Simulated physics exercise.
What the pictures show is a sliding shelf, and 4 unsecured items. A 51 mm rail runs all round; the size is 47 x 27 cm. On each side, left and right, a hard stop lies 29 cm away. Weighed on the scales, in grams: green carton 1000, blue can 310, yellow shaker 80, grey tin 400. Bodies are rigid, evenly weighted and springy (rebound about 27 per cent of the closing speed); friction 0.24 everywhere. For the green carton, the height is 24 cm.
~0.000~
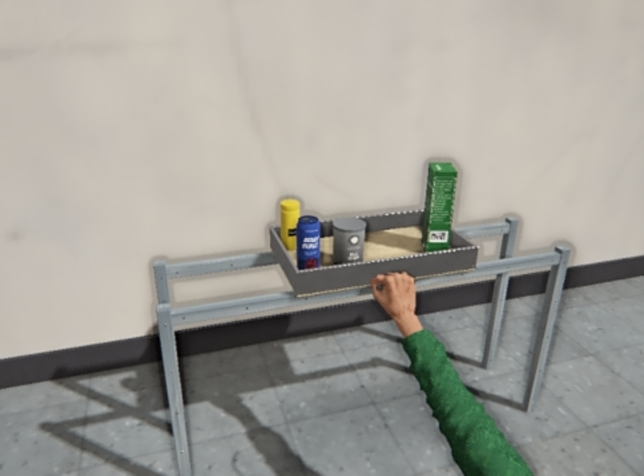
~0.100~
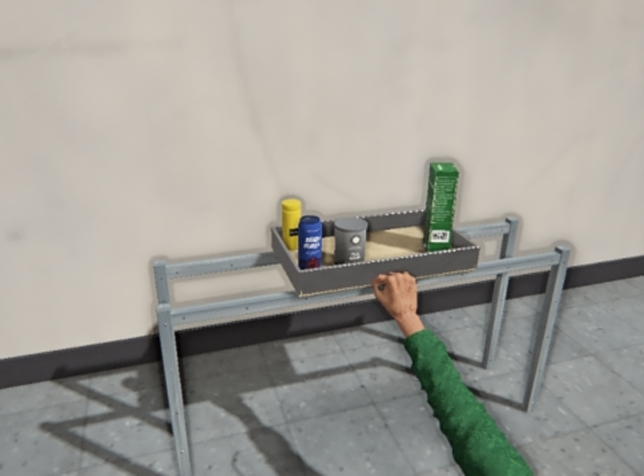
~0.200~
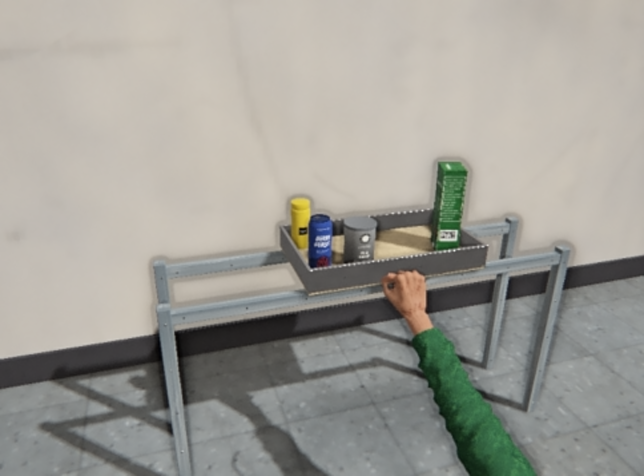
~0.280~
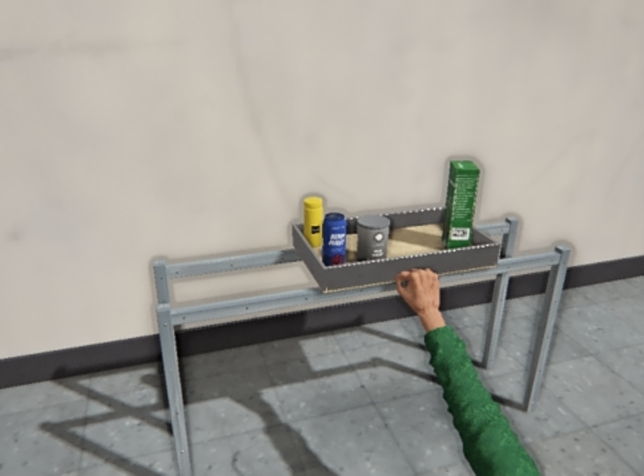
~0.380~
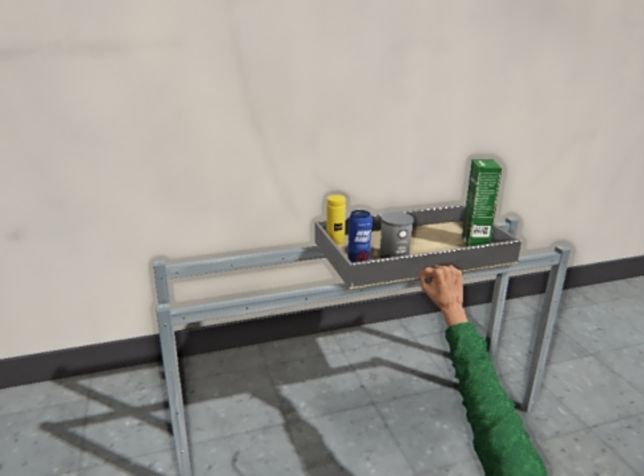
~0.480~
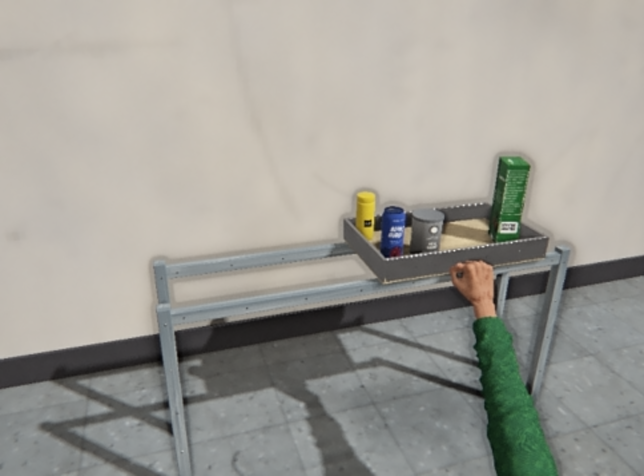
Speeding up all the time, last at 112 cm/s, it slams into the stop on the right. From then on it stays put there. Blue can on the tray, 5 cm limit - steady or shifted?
Shifted.
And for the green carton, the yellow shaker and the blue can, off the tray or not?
Once it all settles, the green carton leaves its surface, the yellow shaker stays on its surface and the blue can stays on its surface.
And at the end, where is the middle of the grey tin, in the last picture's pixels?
Around (506, 225).
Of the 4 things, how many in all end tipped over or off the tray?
The number here is 2.
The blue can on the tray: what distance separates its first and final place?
The shift is close to 24 cm.
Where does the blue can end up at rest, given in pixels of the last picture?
Roughly (497, 226).
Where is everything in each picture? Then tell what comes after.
Tray midway; blue can (308, 250); green carton (438, 209), in the first picture.
Tray midway; grey tin (350, 244); green carton (440, 209), in the second picture.
Tray moved 3 cm right; yellow shaker (300, 224); grey tin (359, 243), in the third picture.
Tray moved 7 cm right; green carton (460, 207); yellow shaker (313, 222), in the fourth picture.
Tray moved 13 cm right; grey tin (396, 238); green carton (481, 204), in the fifth picture.
Tray moved 22 cm right; blue can (392, 239); yellow shaker (365, 216), in the sixth picture.
Around 0.68 s, tray moved 29 cm right; blue can shifted 12 cm near (460, 230); green carton at 47° to upright; yellow shaker at 8° to upright.
Around 0.78 s, tray moved 29 cm right; green carton now off the tray; blue can shifted 19 cm near (481, 227); yellow shaker at 23° to upright.
Around 1.08 s, tray moved 29 cm right; blue can shifted 24 cm near (497, 226); yellow shaker on its side; grey tin shifted 18 cm.
Finally (1.4 s), off the tray, green carton; on their side or leaning hard on the tray, yellow shaker; not toppled but over 5 cm from the start, blue can and grey tin. Final places as that camera would see them, blue can near (497, 226).
